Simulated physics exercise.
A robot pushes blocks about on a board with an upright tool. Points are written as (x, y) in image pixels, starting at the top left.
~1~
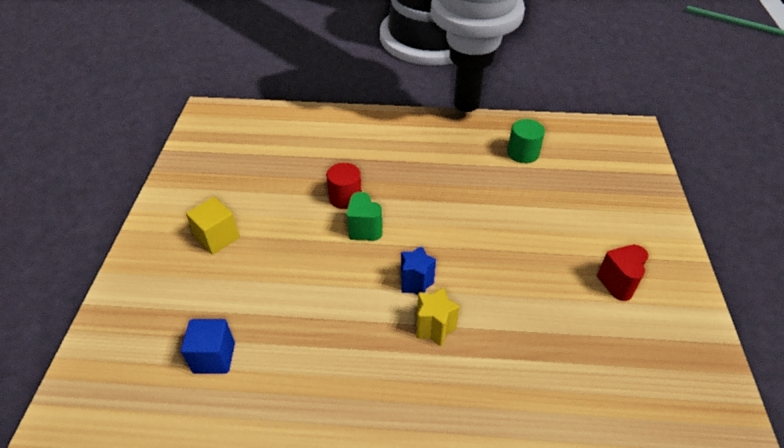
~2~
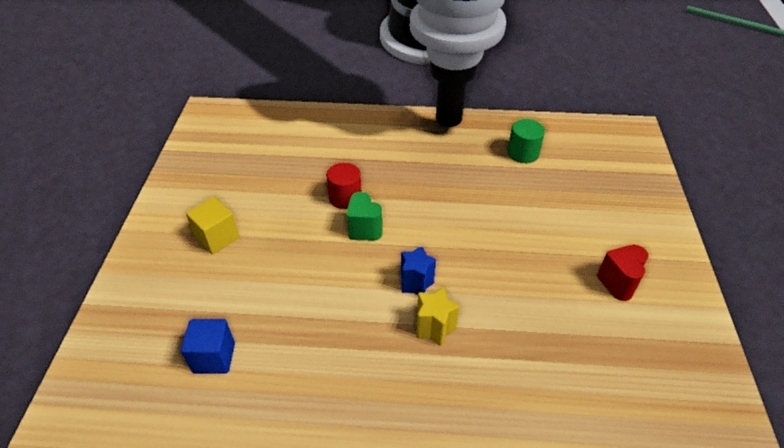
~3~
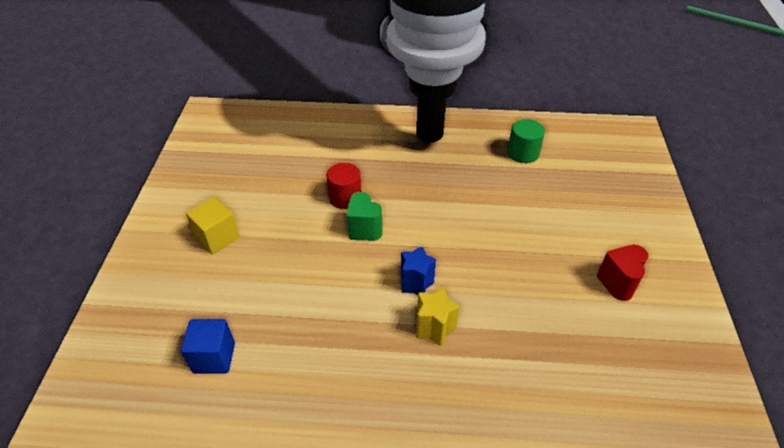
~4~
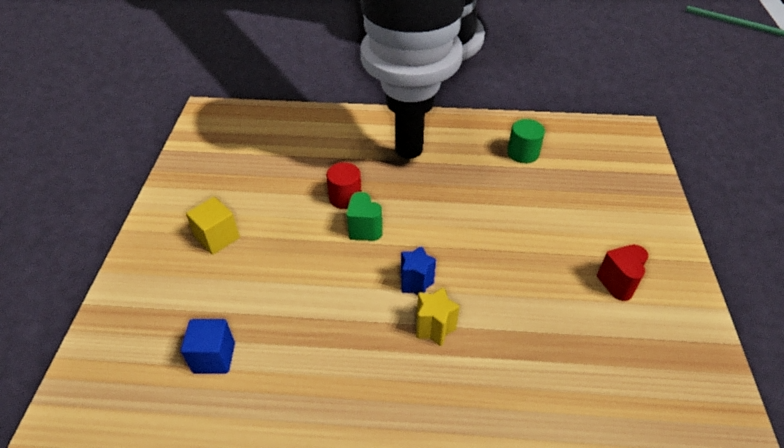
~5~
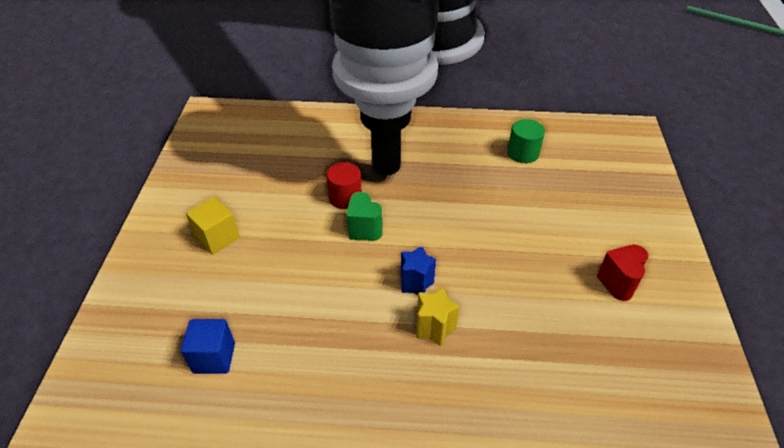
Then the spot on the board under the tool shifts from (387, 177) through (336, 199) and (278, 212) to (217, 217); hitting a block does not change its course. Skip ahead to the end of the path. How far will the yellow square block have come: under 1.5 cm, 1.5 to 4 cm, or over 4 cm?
By the end of the path, it will have gone short of 1.5 cm.
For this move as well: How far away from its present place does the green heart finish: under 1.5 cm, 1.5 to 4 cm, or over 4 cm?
Under 1.5 cm.
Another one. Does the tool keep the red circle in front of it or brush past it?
The tool no longer has it in front.
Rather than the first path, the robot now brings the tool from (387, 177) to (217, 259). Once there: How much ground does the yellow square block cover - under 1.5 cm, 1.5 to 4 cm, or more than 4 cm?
If I had to pick, the yellow square block travels from 1.5 to 4 cm here.
What follows on the original path. One third of the way, tool at (335, 189); red circle at (307, 190).
Two thirds of the way, tool at (275, 202); red circle at (263, 212).
At the end, tool at (214, 206); yellow square block at (197, 216), turned 40° anticlockwise; red circle at (258, 213); green heart not moved.
